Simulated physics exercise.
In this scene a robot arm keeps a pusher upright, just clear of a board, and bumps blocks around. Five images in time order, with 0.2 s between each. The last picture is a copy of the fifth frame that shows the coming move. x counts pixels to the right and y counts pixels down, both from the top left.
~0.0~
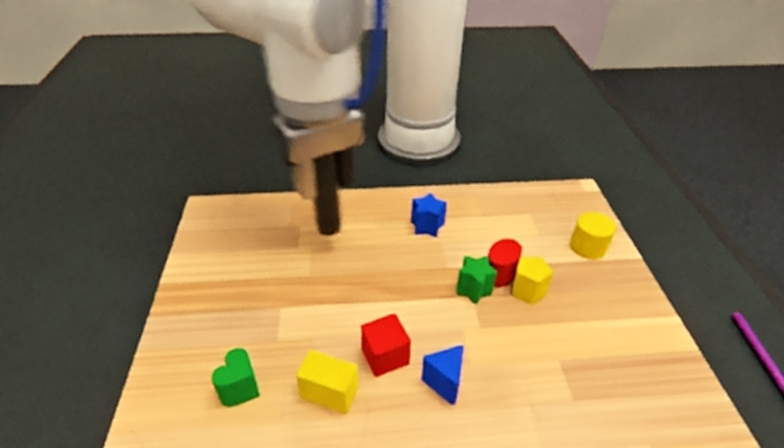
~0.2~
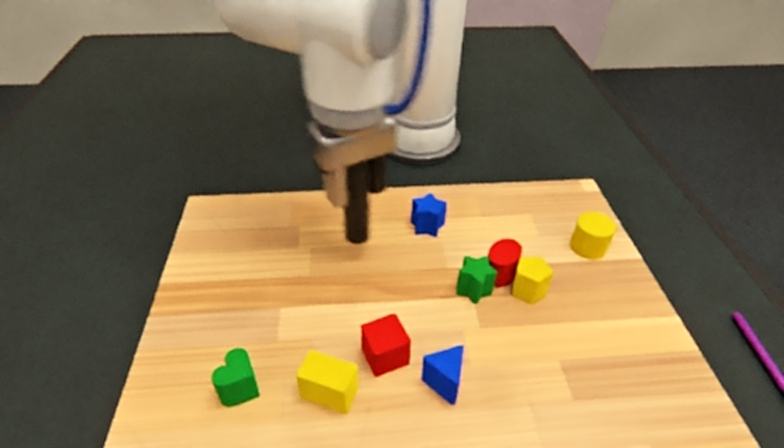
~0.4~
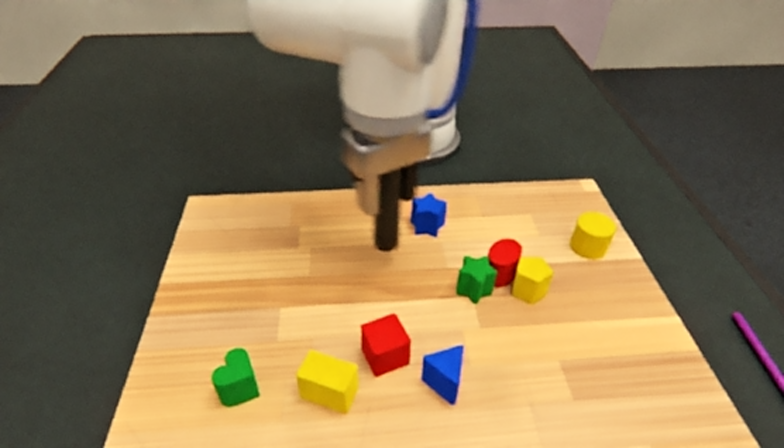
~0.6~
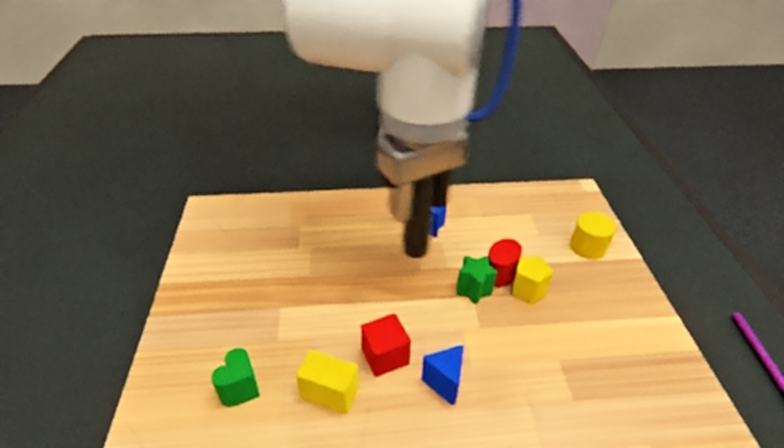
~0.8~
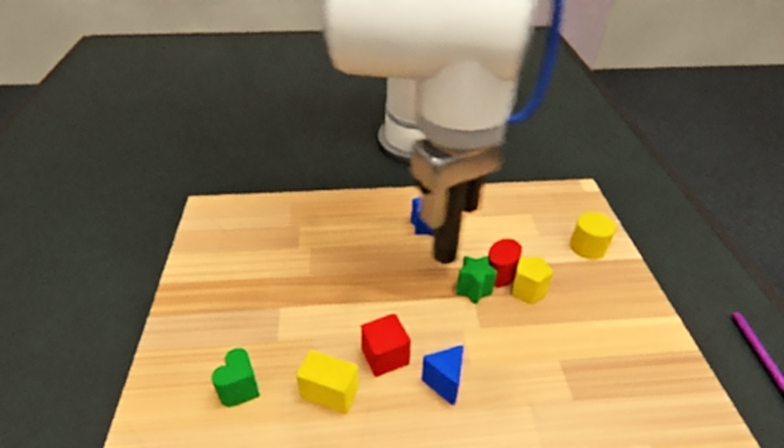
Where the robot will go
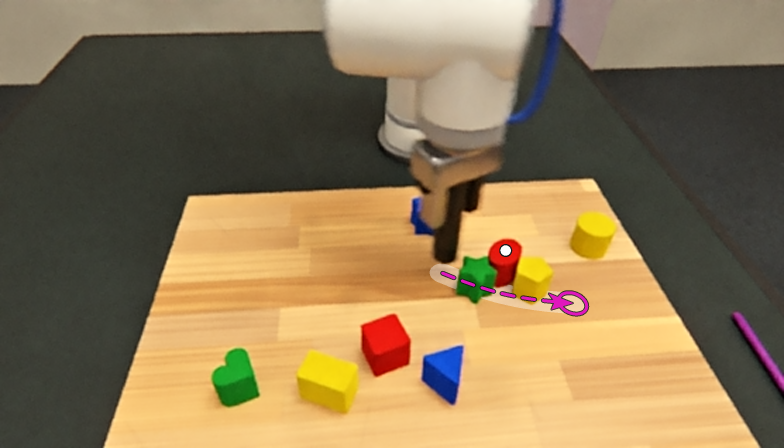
Over a wooden board of coloured blocks, a robot arm moves its dark pusher rightward past a blue star, the blocks staying still.
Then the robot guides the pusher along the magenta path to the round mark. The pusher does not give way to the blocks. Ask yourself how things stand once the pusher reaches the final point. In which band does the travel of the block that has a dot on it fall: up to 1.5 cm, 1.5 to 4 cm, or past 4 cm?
It ends 1.5 to 4 cm from its spot.
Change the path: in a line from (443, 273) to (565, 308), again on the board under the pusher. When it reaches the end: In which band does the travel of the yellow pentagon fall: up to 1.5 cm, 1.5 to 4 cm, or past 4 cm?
I'd go with over 4 cm for this block.
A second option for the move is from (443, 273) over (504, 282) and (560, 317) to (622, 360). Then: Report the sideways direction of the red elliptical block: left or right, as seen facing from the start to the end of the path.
The red elliptical block goes left.
The line goes from (443, 273) over (505, 294) to (573, 303); the dot is on the red elliptical block.
On the path given first. One third of the way, pusher at (487, 271); green star block at (507, 283), turned 40° clockwise; red elliptical block at (511, 251), turned 25° anticlockwise; yellow pentagon at (539, 268), turned 15° clockwise.
Two thirds of the way, pusher at (533, 281); green star block at (533, 296), turned 85° clockwise; red elliptical block at (525, 251), turned 80° anticlockwise; yellow pentagon at (563, 269), turned 65° clockwise.
At the end, pusher at (580, 286); blue star block unmoved; green star block at (534, 297), turned 95° clockwise; red elliptical block at (525, 251), turned 80° anticlockwise; yellow pentagon at (593, 262).
